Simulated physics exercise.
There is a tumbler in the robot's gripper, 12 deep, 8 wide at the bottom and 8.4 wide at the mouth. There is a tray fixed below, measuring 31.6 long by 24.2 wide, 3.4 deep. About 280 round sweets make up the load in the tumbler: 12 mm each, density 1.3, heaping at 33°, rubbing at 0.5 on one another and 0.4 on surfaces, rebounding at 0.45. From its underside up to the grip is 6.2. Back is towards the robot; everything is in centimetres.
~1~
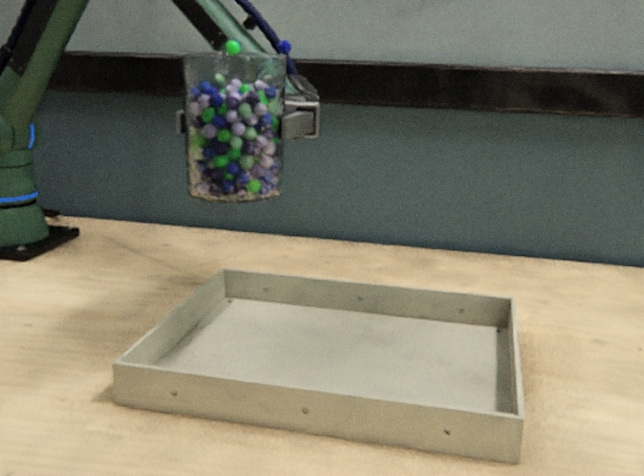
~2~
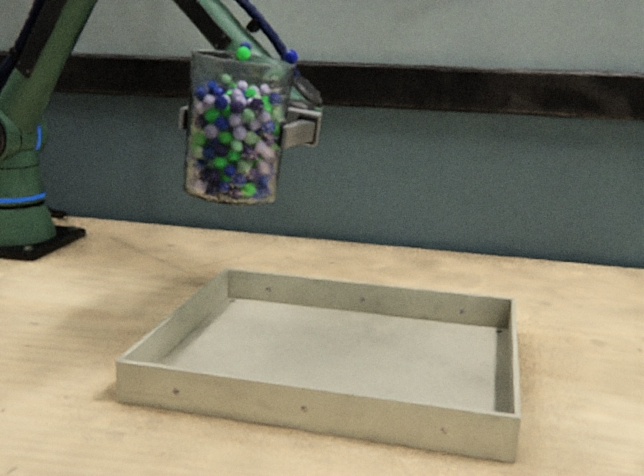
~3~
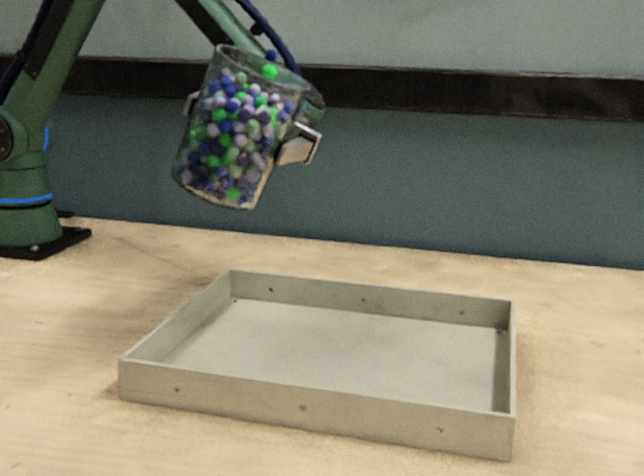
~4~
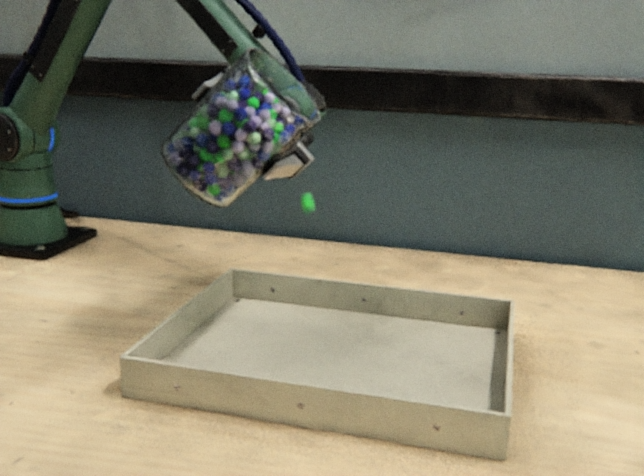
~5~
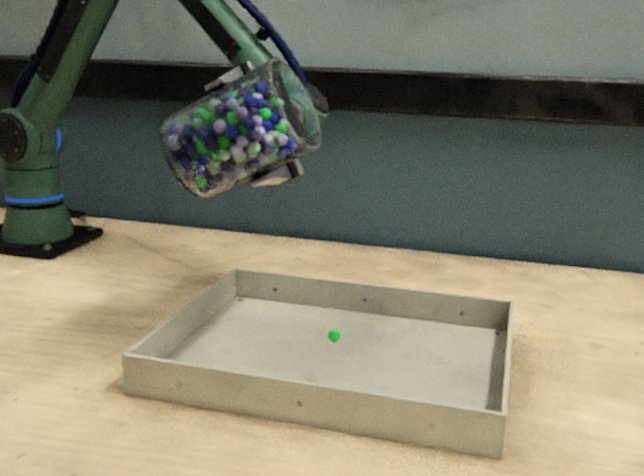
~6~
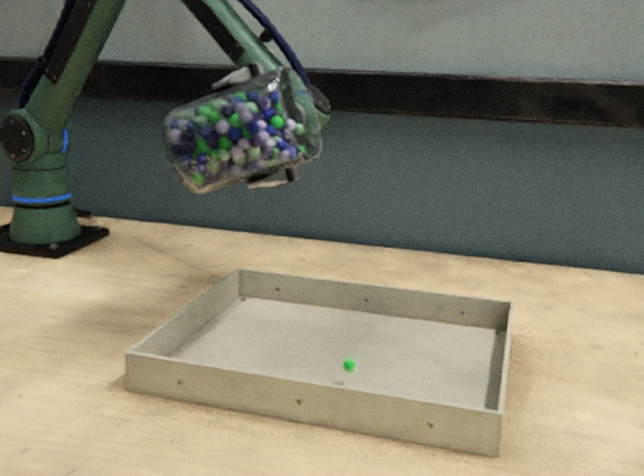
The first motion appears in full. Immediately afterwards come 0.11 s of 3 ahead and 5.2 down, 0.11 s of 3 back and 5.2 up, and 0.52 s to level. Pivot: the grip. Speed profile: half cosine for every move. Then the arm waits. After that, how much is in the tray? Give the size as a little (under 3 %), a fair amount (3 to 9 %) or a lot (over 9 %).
A fair amount.
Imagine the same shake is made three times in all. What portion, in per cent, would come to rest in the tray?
It would come to about 15 %.
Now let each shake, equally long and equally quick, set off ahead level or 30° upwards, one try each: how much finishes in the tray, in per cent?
Try one gives about 30 in a hundred, try two about 65 in a hundred.
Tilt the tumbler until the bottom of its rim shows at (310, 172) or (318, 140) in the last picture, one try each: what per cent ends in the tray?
Estimates in order: 10 % and 0 %.
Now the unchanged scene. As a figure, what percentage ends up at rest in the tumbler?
My estimate would be some 95 percent.
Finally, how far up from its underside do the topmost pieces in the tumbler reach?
Around 11.0 cm above the underside.
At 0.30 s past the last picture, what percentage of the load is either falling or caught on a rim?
It amounts to roughly 3 in a hundred.
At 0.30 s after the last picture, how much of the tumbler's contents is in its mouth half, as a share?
Around 35 percent.
Then, 0.30 s later, tilted 65° forward, highest piece 25 above the table; 268 in the tumbler, 1 in the tray, 9 in flight or on a rim.
Then, 0.59 s later, tilted 13° forward, highest piece 27 above the table; 265 in the tumbler, 12 in the tray, 1 in flight or on a rim.
Then, 0.94 s later, level, highest piece 27 above the table; 265 in the tumbler, 13 in the tray.
Then, 1.99 s later, level, highest piece 27 above the table; 265 in the tumbler, 13 in the tray.
At rest, 265 in the tumbler, 13 in the tray. That is 5 % in the tray.
